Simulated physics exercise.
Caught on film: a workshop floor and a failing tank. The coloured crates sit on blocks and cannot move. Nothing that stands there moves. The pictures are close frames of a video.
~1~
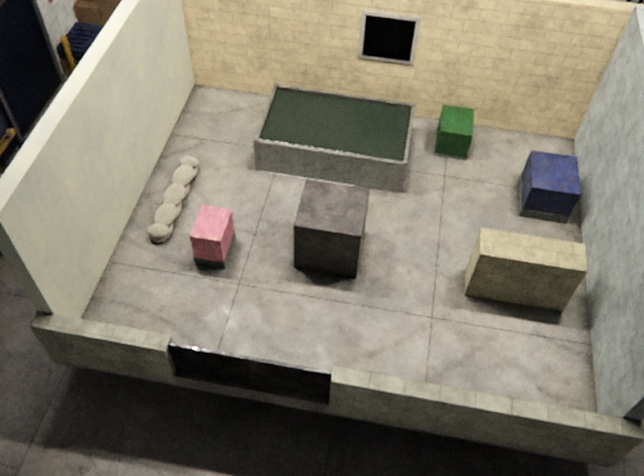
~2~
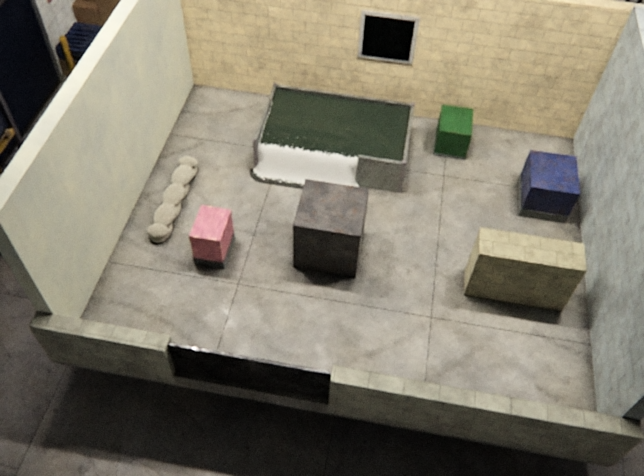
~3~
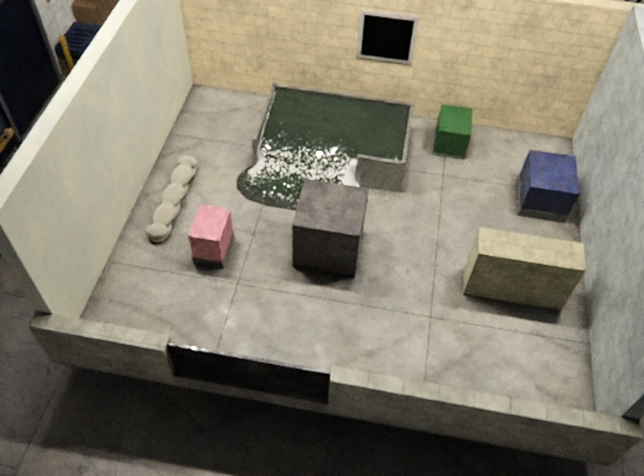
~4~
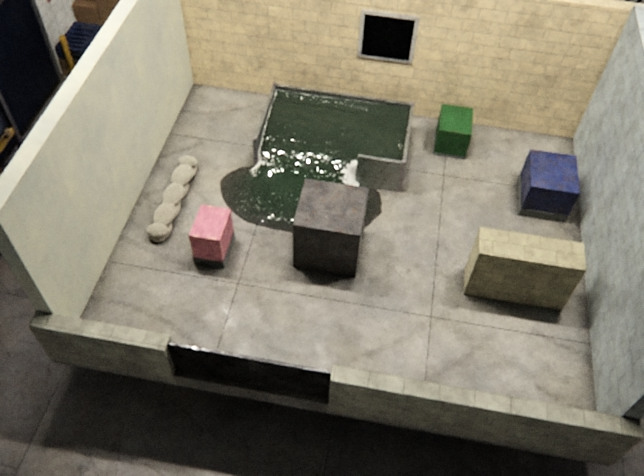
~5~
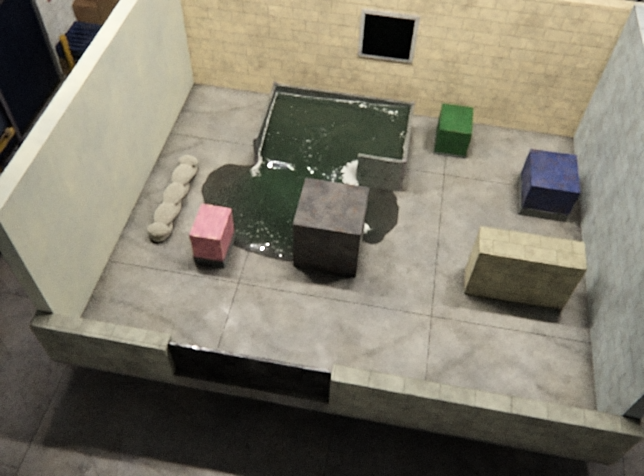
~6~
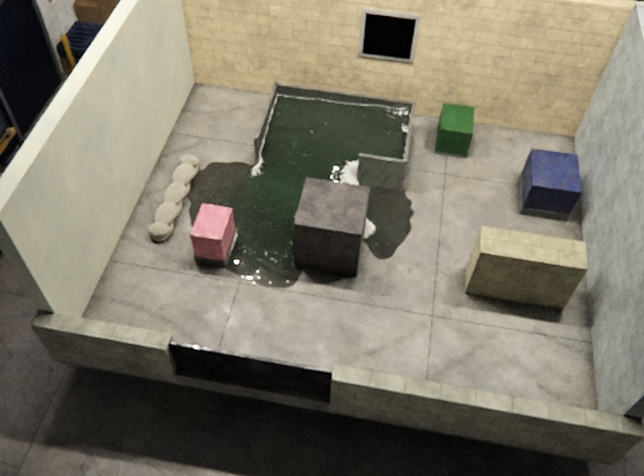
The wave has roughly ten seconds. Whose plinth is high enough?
One by one: The green crate is soaked; the pink crate is soaked; the blue crate keeps dry.
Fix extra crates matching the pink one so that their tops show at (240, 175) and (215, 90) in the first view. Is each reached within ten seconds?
In turn: Takes water, remains dry.
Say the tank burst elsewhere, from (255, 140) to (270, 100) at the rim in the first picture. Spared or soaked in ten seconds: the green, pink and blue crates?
The green crate is wetted, the pink crate escapes it, the blue crate stays dry.
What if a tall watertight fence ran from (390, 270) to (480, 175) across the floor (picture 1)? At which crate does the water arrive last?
I say the crate marked blue.
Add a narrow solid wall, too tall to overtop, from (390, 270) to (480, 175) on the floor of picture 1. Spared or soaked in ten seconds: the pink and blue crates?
One by one: The pink one is wetted; the blue one escapes it.
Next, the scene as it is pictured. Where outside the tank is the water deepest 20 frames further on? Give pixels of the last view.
Around (84, 341).
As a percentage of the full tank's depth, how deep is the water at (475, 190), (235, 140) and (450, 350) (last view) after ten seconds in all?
In that order: 8, 10 and 14 per cent.
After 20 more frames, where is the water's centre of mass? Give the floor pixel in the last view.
At about (296, 237).
A moment on, water covers 25 % of the floor; the green crate not reached, the pink crate water round its plinth, the blue crate not reached.
Next, water covers 50 % of the floor; the green crate not reached, the pink crate water round its plinth, the blue crate water round its plinth.
Then, water covers 70 % of the floor; the green crate water round its plinth, the pink crate water round its plinth, the blue crate water round its plinth.
Later, water covers 95 % of the floor; the green crate water round its plinth, the pink crate water round its plinth, the blue crate water round its plinth.
In the end, water covers 100 % of the floor; the green crate was topped, the pink crate was topped, the blue crate stayed above the water.
